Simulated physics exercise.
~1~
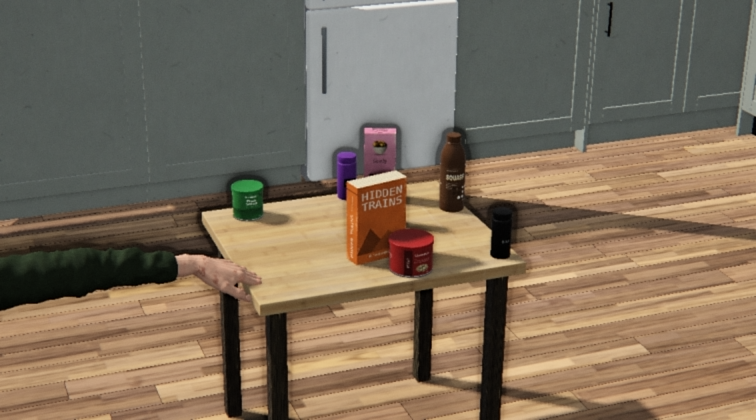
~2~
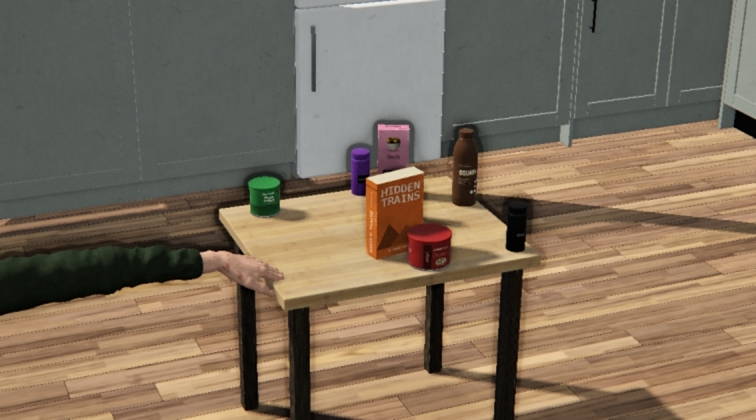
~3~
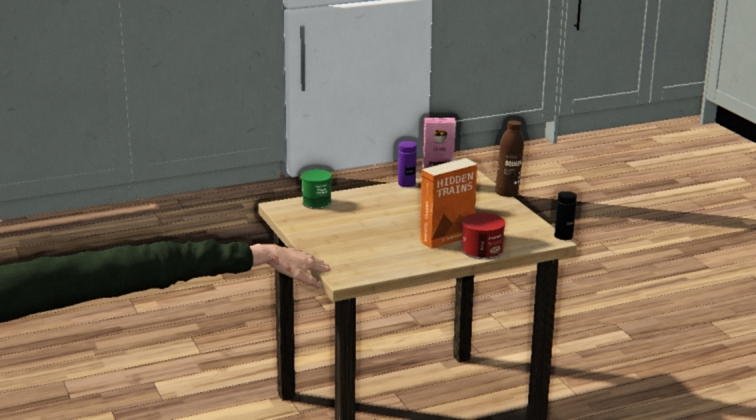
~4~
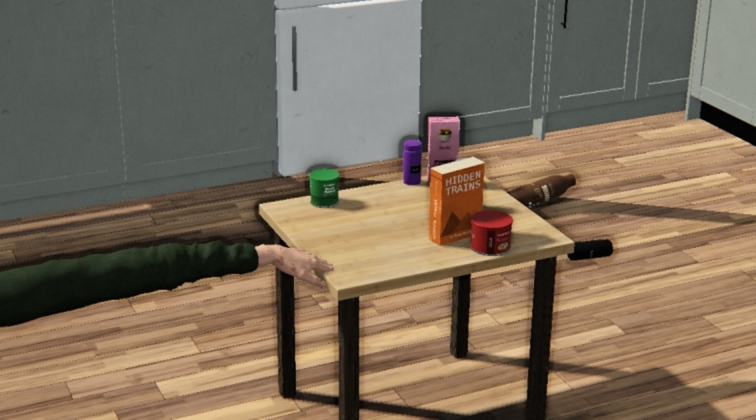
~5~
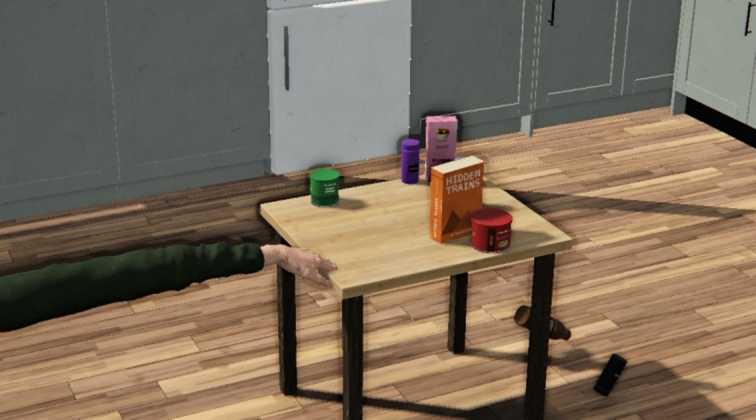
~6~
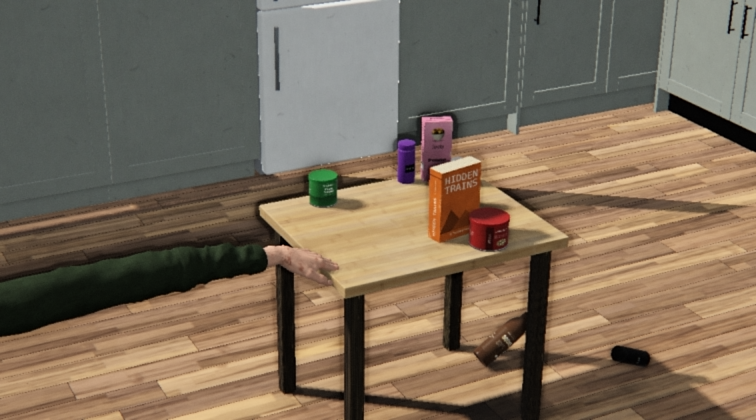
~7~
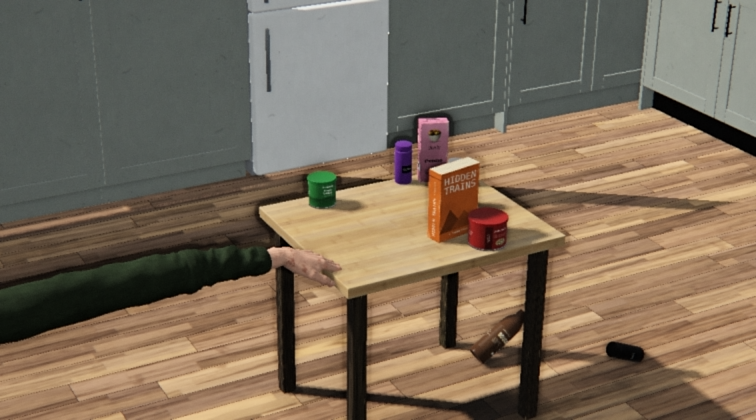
We see a hand at the edge of a light wooden table holding various items as the table shifts right and stops; a brown bottle and a black shaker topple off the right side onto the floor, while the orange book and pink packet stay standing.
